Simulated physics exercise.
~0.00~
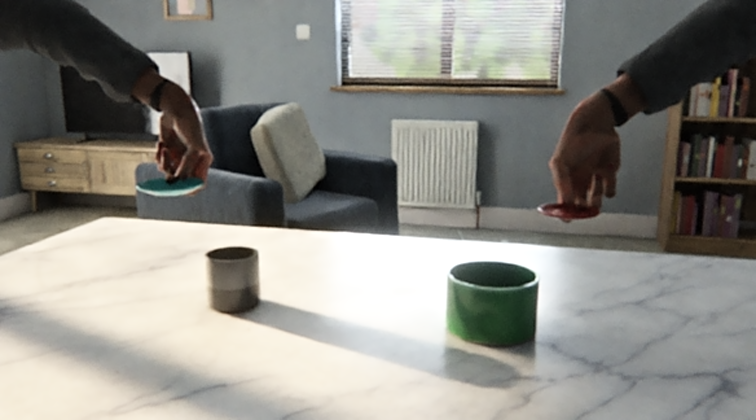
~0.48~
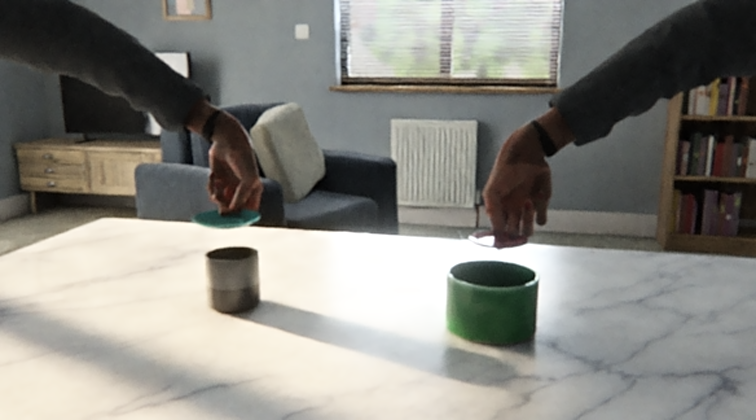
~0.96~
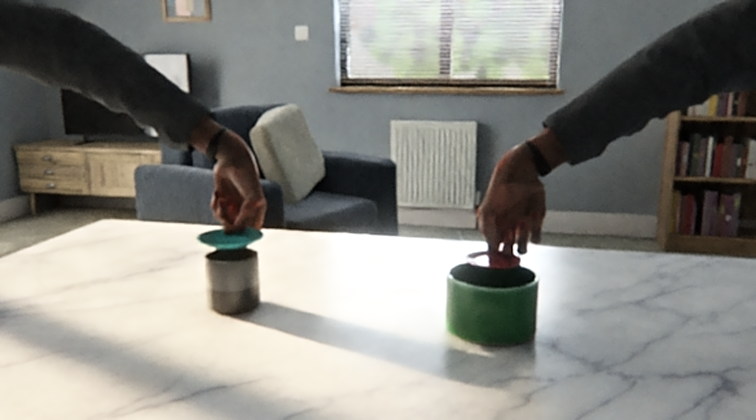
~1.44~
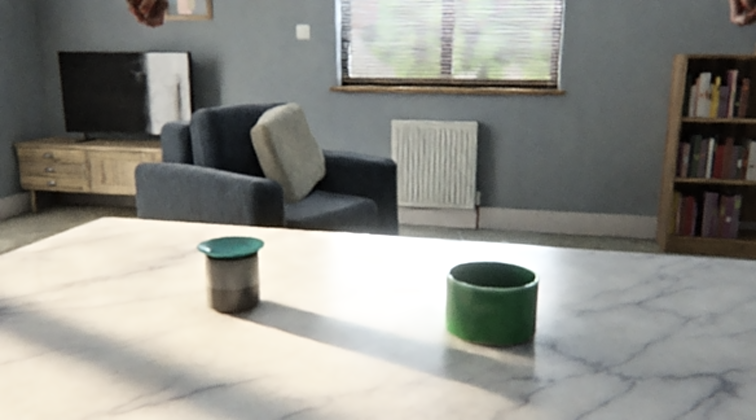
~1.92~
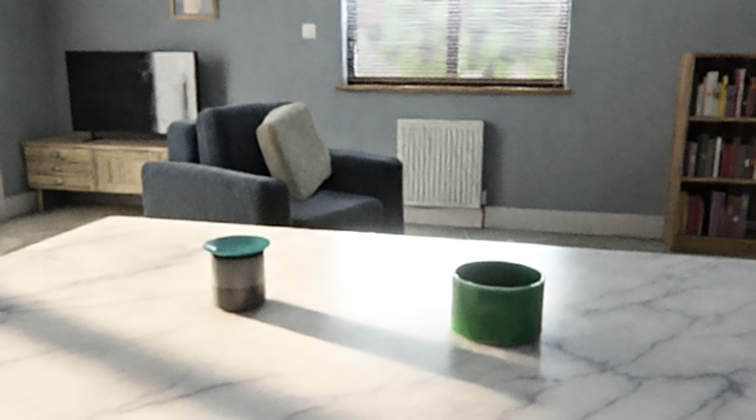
On a sunlit marble table, two hands lower small discs onto pots, the turquoise one covering the left, the red dropping inside the green.
